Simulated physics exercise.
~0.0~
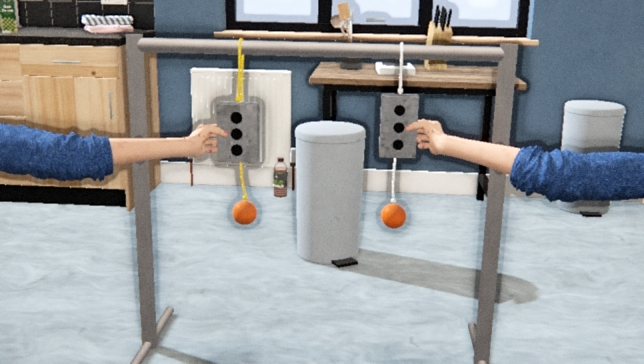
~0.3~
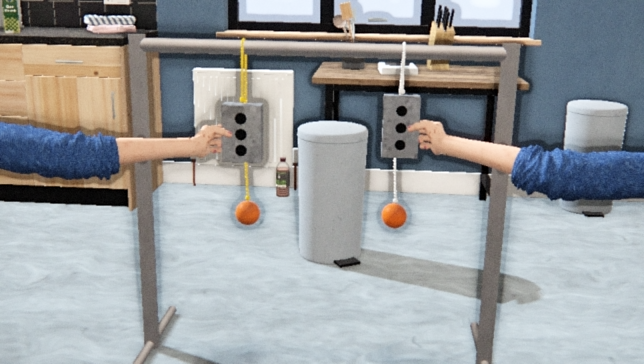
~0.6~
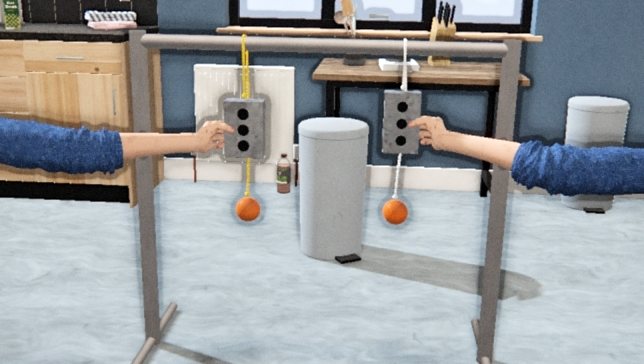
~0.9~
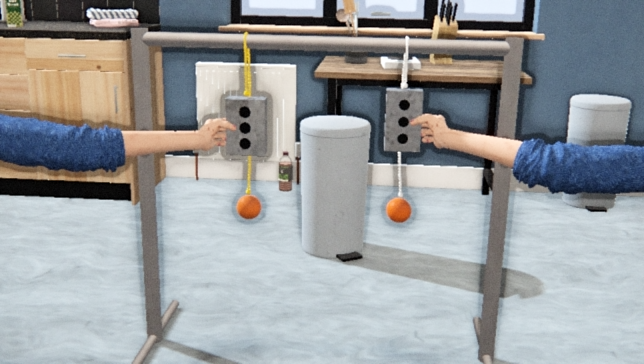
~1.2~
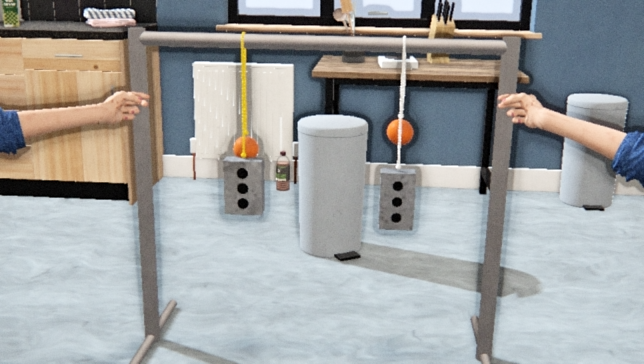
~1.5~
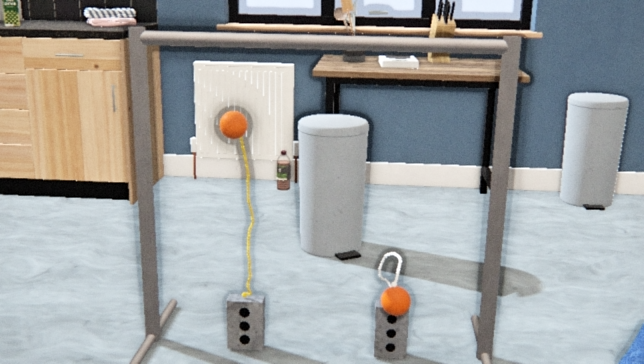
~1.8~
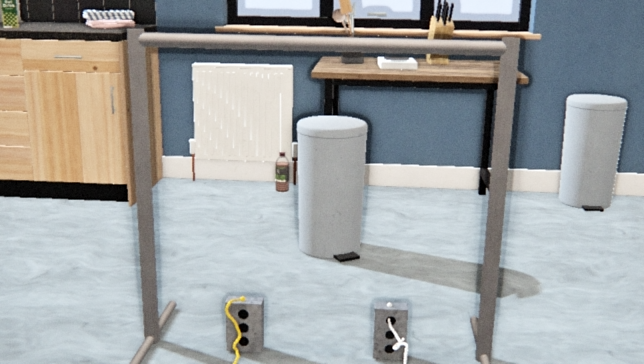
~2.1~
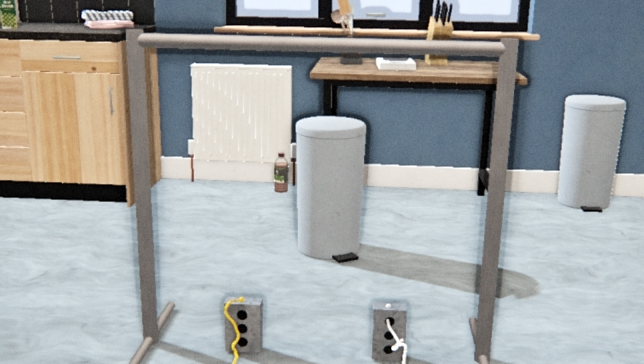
Two gray blocks with holes hang from a rail on a yellow and a white cord, each with an orange ball at its other end, until two hands release them; both blocks drop to the floor as the balls rise, and they end resting there with the cords slack.
